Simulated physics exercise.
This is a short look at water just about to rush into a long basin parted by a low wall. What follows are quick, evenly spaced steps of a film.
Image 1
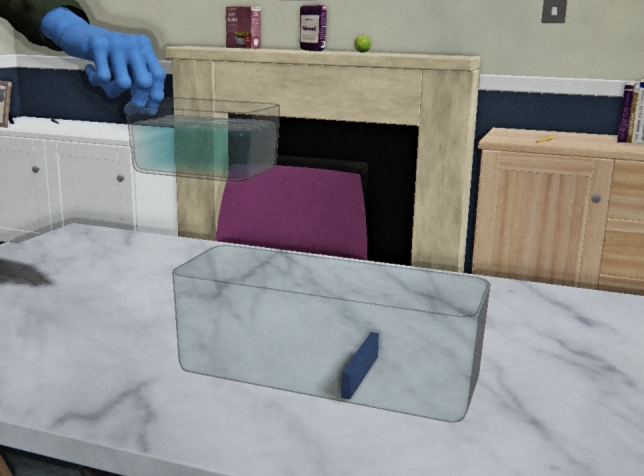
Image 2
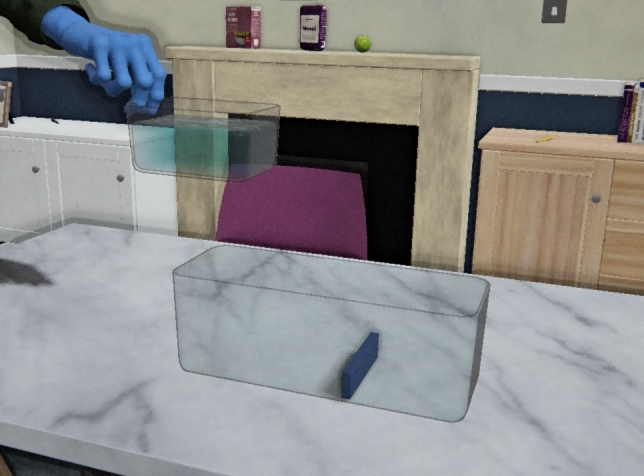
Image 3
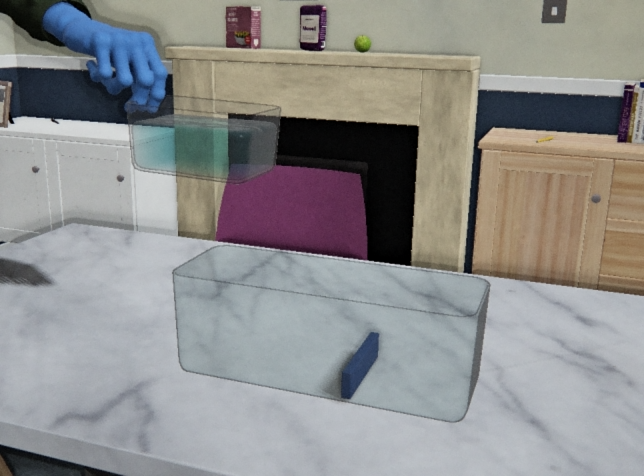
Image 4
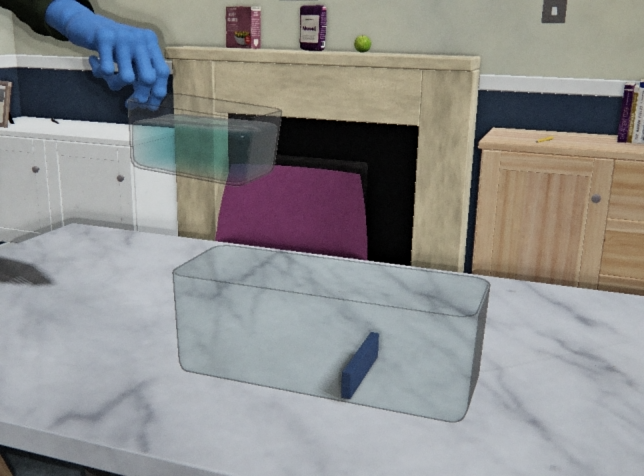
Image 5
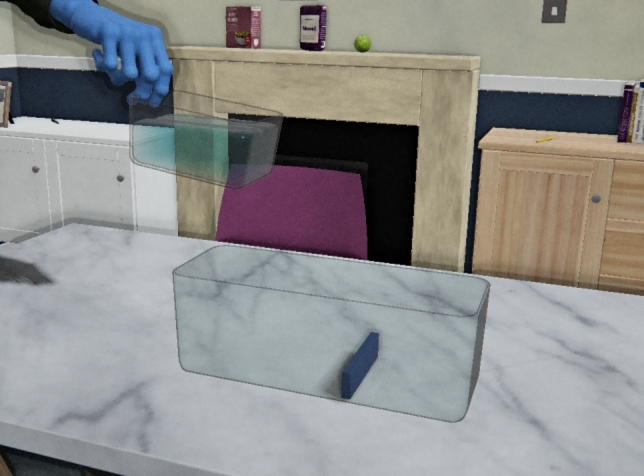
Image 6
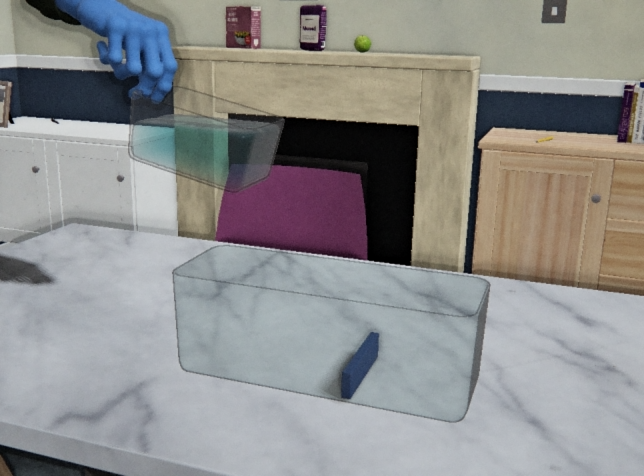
A blue-gloved hand slowly tilts a small clear container of teal water down to the right.
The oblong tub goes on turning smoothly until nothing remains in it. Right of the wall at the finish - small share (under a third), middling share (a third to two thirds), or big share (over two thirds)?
Small.
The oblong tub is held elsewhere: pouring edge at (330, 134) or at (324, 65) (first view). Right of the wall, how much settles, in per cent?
You'd get around 50 per cent and then around 50 per cent.
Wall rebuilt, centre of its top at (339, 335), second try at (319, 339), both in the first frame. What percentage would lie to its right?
About 25 % for the first and about 50 % for the second.
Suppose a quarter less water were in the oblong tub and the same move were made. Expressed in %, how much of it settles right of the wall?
Estimated share: Close to 10 per cent.
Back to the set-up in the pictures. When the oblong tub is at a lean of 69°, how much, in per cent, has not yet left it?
45 per cent, approximately.
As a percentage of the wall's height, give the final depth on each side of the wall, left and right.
Left near 70; right near 30.
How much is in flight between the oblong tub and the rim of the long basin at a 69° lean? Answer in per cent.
Near 35 parts in a hundred.
A moment on, the oblong tub is tipped part way and 44 per cent is still to pour, 19 is left of the wall and 0 right of it.
Next, the oblong tub is tipped right over and 5 per cent is still to pour, 72 is left of the wall and 7 right of it.
Then the oblong tub is tipped right over and 0 per cent is still to pour, 78 is left of the wall and 14 right of it.
Later the oblong tub is tipped right over and 0 per cent is still to pour, 76 is left of the wall and 16 right of it.
In the end 76 per cent lies left of the wall, 16 right of it and 8 outside.
